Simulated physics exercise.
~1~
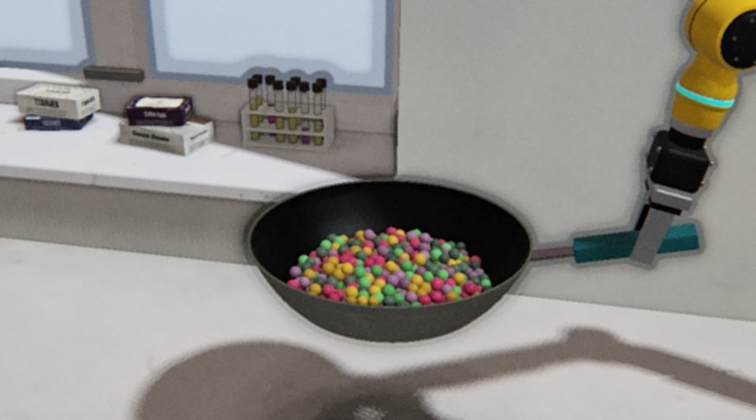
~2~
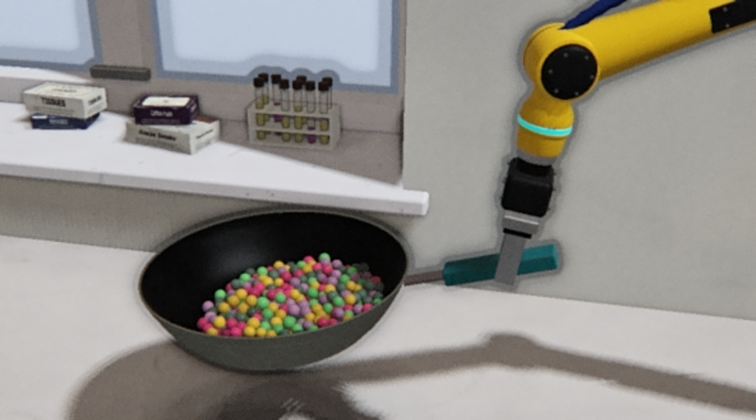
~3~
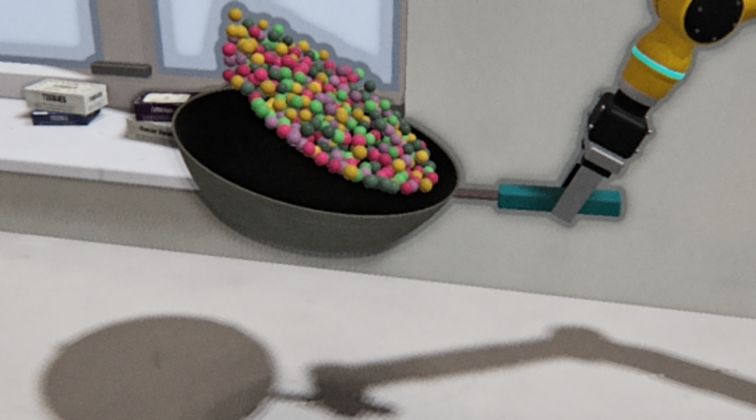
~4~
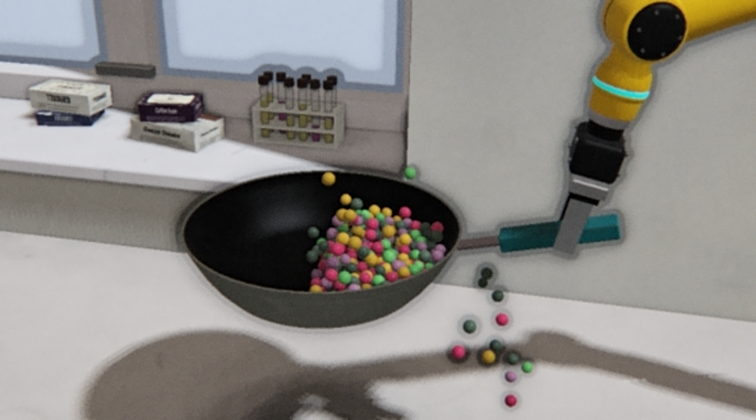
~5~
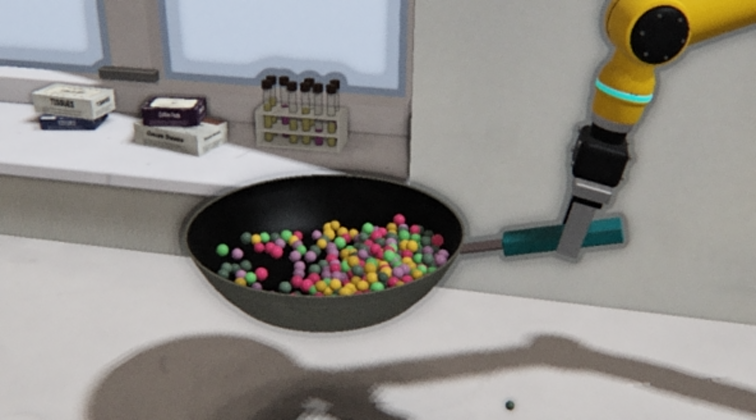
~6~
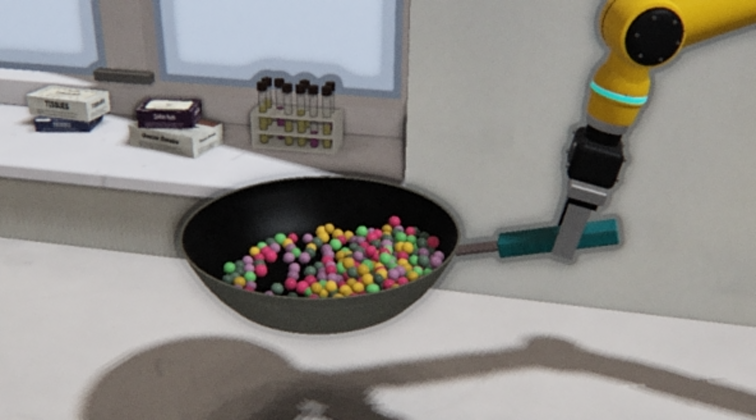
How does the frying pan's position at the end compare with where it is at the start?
At the end the frying pan sits somewhat further to the left than at the start, at about the same height above the counter.
